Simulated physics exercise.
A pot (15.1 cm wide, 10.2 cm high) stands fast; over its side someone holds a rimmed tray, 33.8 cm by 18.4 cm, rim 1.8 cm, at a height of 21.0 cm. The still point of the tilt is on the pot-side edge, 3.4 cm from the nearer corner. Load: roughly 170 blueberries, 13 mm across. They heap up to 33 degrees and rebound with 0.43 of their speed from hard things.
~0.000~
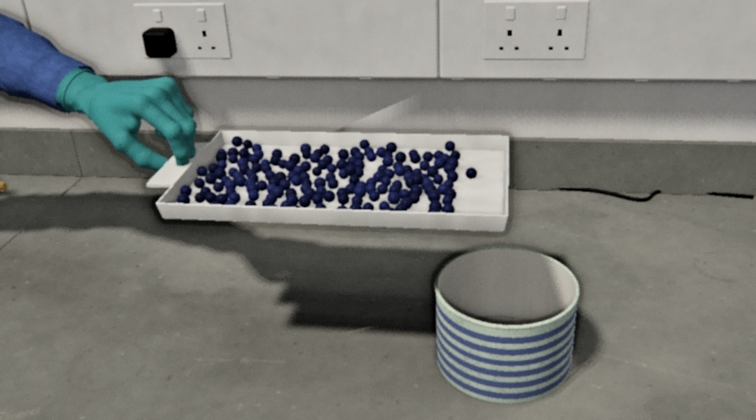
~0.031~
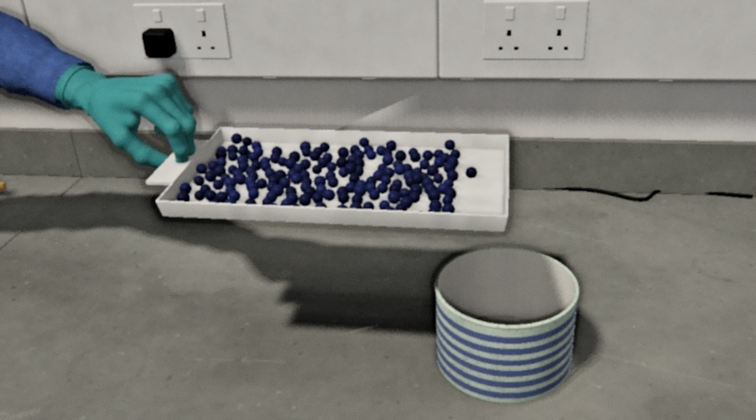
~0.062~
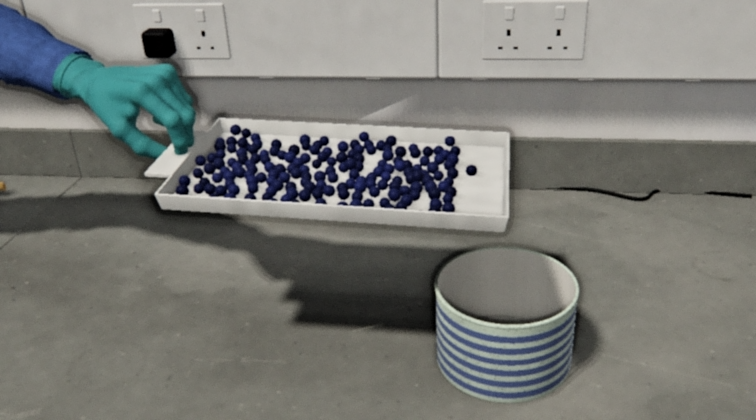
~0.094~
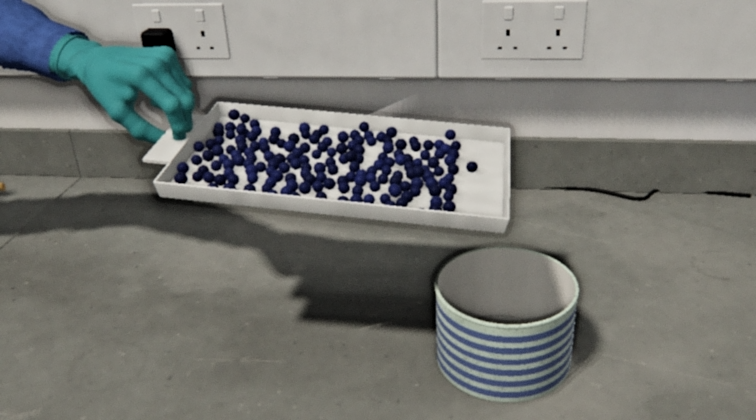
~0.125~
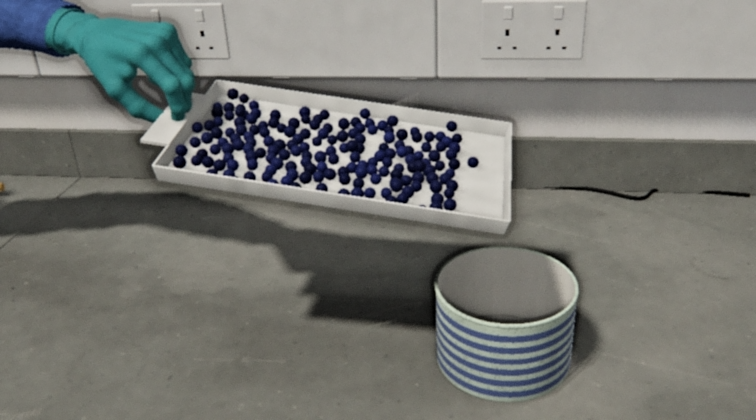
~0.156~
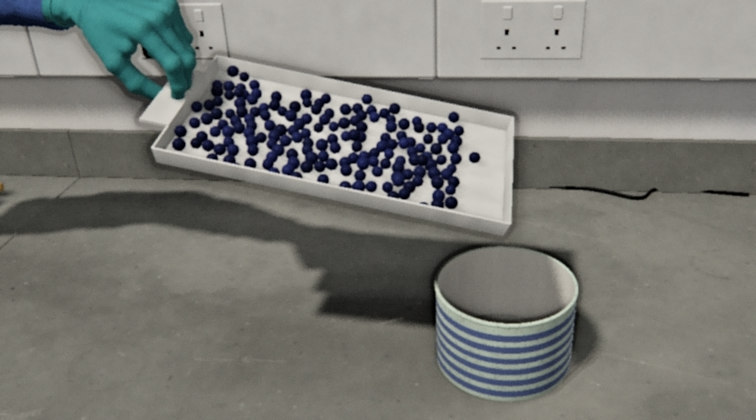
A gloved hand lifts the left end of a white tray of dark blue balls.
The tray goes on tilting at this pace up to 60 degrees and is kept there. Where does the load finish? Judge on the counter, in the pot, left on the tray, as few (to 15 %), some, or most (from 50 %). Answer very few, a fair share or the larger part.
Counter: The larger part, pot: Very few, tray: A fair share.
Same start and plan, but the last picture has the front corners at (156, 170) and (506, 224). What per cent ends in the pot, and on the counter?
Pot 0, counter 40.
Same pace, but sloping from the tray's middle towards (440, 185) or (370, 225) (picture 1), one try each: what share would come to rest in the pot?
Some 10 and 0 per cent.
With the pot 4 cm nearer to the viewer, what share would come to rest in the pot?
Then about 15 per cent.
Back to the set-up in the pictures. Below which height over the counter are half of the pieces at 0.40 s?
About 32 cm.
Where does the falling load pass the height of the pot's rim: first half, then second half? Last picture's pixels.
At about (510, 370), then at (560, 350).
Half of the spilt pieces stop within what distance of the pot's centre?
Some 20 cm.
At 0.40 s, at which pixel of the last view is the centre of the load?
Near (392, 102).
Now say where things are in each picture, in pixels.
Tray tilt 0 degrees, front corners at (161, 202) and (504, 214); middle of the pieces at (331, 178); pot at (506, 284), in the first picture.
Tray tilt 1 degrees, front corners at (160, 200) and (504, 214); middle of the pieces at (331, 176), in the second picture.
Tray tilt 3 degrees, front corners at (160, 193) and (504, 215); middle of the pieces at (330, 171), in the third picture.
Tray tilt 6 degrees, front corners at (158, 181) and (505, 217), lowest corner right front; middle of the pieces at (330, 163), in the fourth picture.
Tray tilt 11 degrees, front corners at (157, 164) and (506, 219), lowest corner right front; middle of the pieces at (331, 151), in the fifth picture.
Tray tilt 16 degrees, front corners at (156, 147) and (507, 221), lowest corner right front; middle of the pieces at (333, 139); pot at (506, 283). The tray's pace is about 165 degrees a second, in the sixth picture.
After 0.30 s, tilt 39 degrees; the tray holds 100 %, the pot 0 %.
After 0.40 s, tilt 55 degrees; the tray holds 100 %, the pot 0 %.
Then, at 0.64 s, tilt 60 degrees; the tray holds 65 %, the pot 0 %.
By 1.9 s all is still; counter 60 %, pot 0 %, tray 40 %.
